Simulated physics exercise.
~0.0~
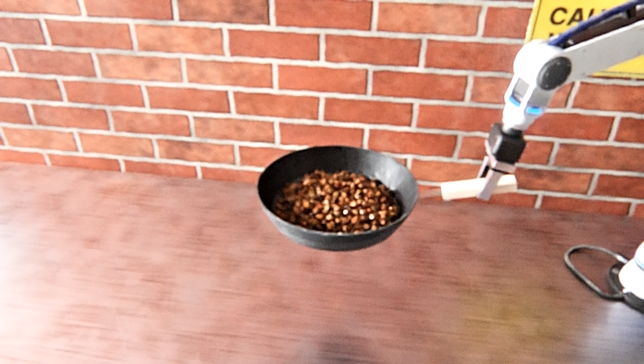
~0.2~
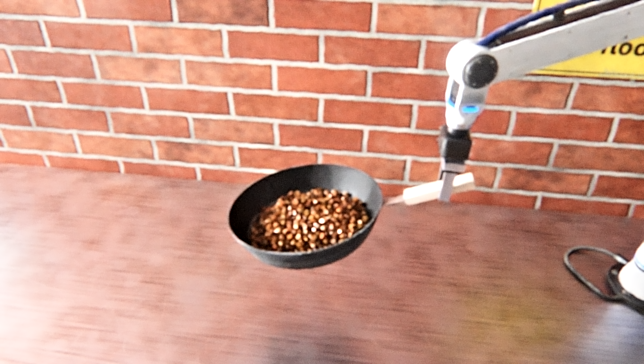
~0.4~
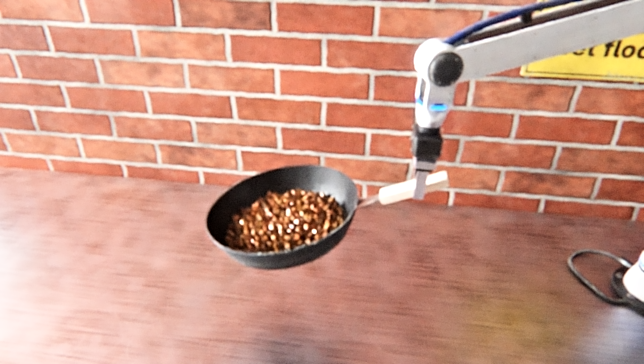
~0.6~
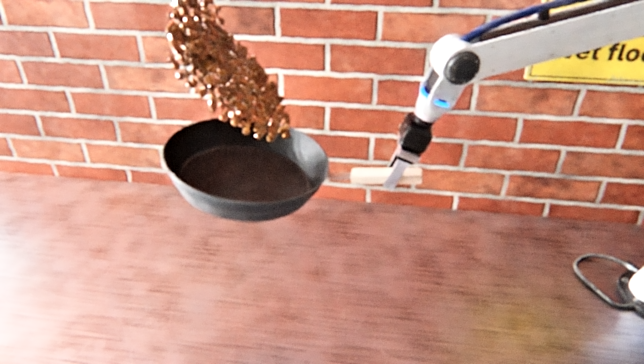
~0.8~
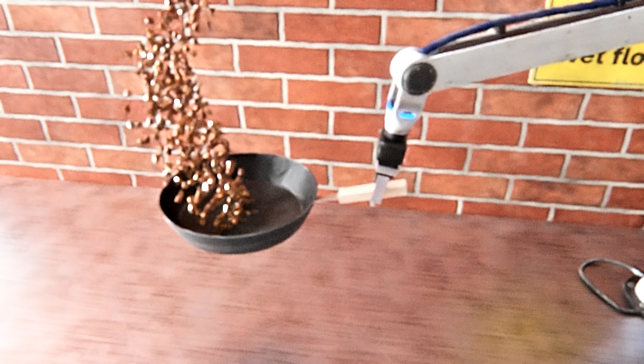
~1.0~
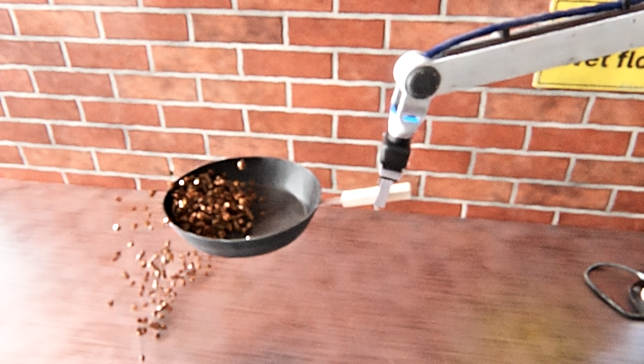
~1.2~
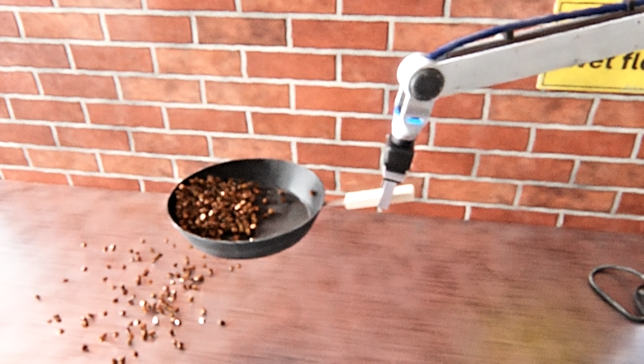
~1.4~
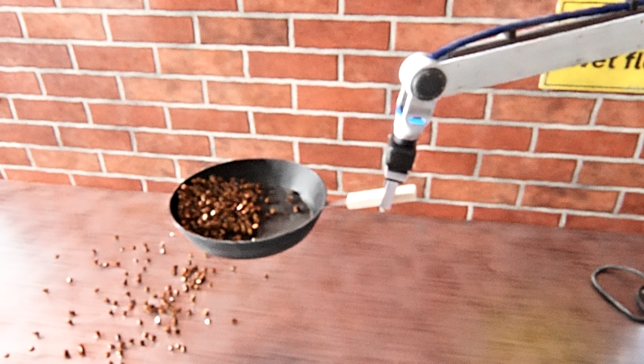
A robot arm swung a dark frying pan of brown pellets to the left and tossed them high into the air, then caught most of them, while many spilled past the left rim and ended up scattered across the wooden table.
